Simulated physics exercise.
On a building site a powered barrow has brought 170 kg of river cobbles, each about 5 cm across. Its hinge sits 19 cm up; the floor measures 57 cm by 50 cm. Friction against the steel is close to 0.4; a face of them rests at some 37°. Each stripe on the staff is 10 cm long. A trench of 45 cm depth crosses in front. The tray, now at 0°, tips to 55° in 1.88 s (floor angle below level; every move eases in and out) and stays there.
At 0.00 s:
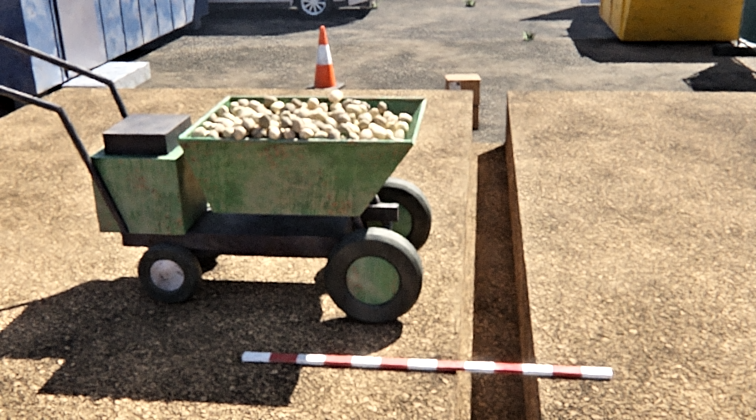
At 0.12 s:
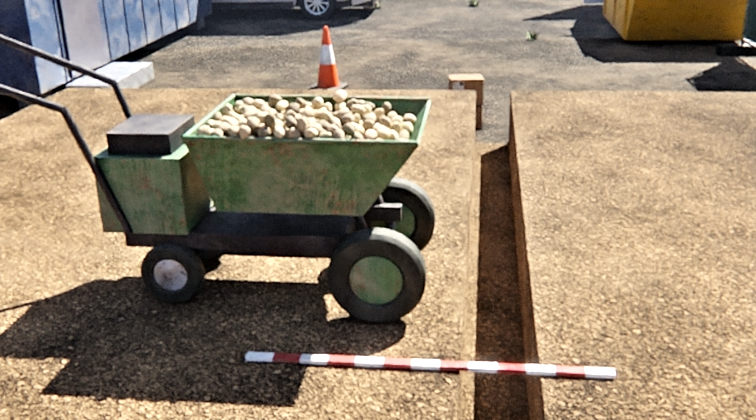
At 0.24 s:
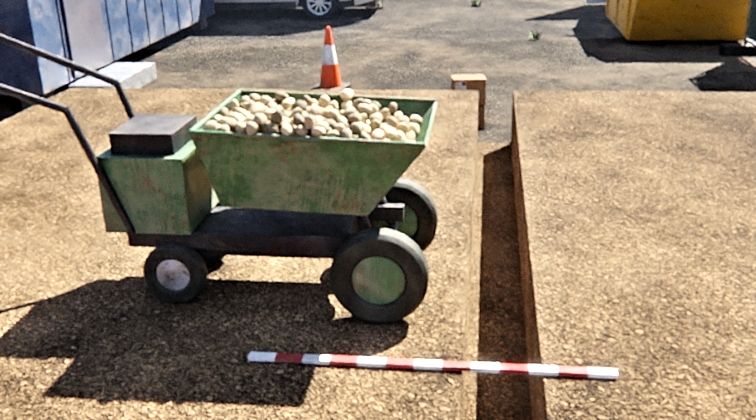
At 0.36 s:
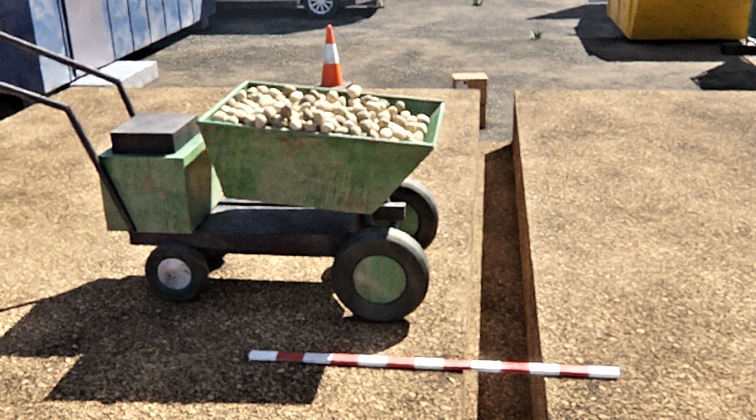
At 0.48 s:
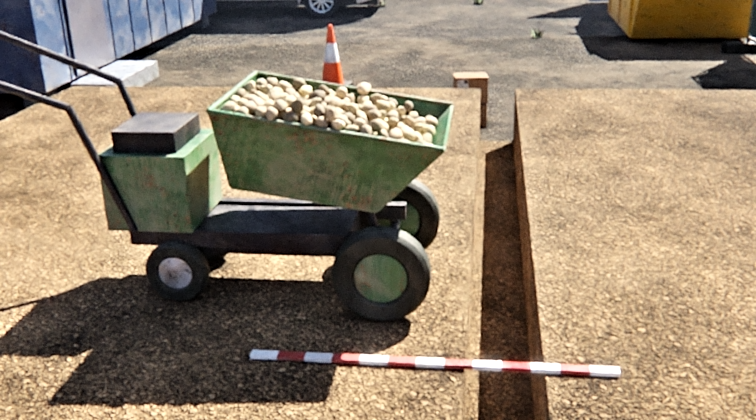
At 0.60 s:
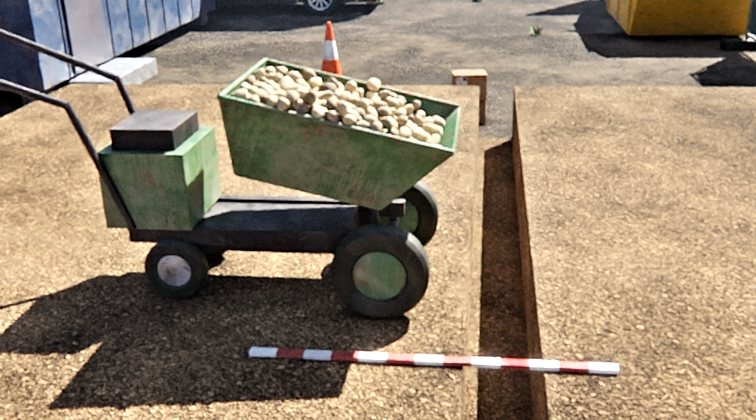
A green powered barrow loaded with pale cobbles gradually tilting its tray forward to the right beside a narrow trench.
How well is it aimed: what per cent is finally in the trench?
About 14 per cent.
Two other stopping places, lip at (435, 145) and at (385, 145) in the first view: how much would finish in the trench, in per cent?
First some 5, then 30 per cent.
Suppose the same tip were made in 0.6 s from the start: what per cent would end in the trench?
In that case some 10 per cent.
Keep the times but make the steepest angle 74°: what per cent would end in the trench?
In that case some 30 per cent.
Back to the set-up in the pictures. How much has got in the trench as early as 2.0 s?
About 0 per cent by then.
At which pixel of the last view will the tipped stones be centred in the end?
Their middle is at about (571, 287).
After 1.4 s the floor is at 46°; 100 % in the tray; the foremost stones are at (512, 183).
After 2.0 s the floor is at 55°; 84 % in the tray, 2 % in the trench, 14 % past the trench; the foremost stones are at (645, 314).
After 2.3 s the floor is at 55°; 71 % in the tray, 3 % in the trench, 26 % past the trench; the foremost stones are at (707, 291).
After 4.3 s the floor is at 55°; 55 % in the tray, 14 % in the trench, 31 % past the trench; the foremost stones are past the picture's edge.
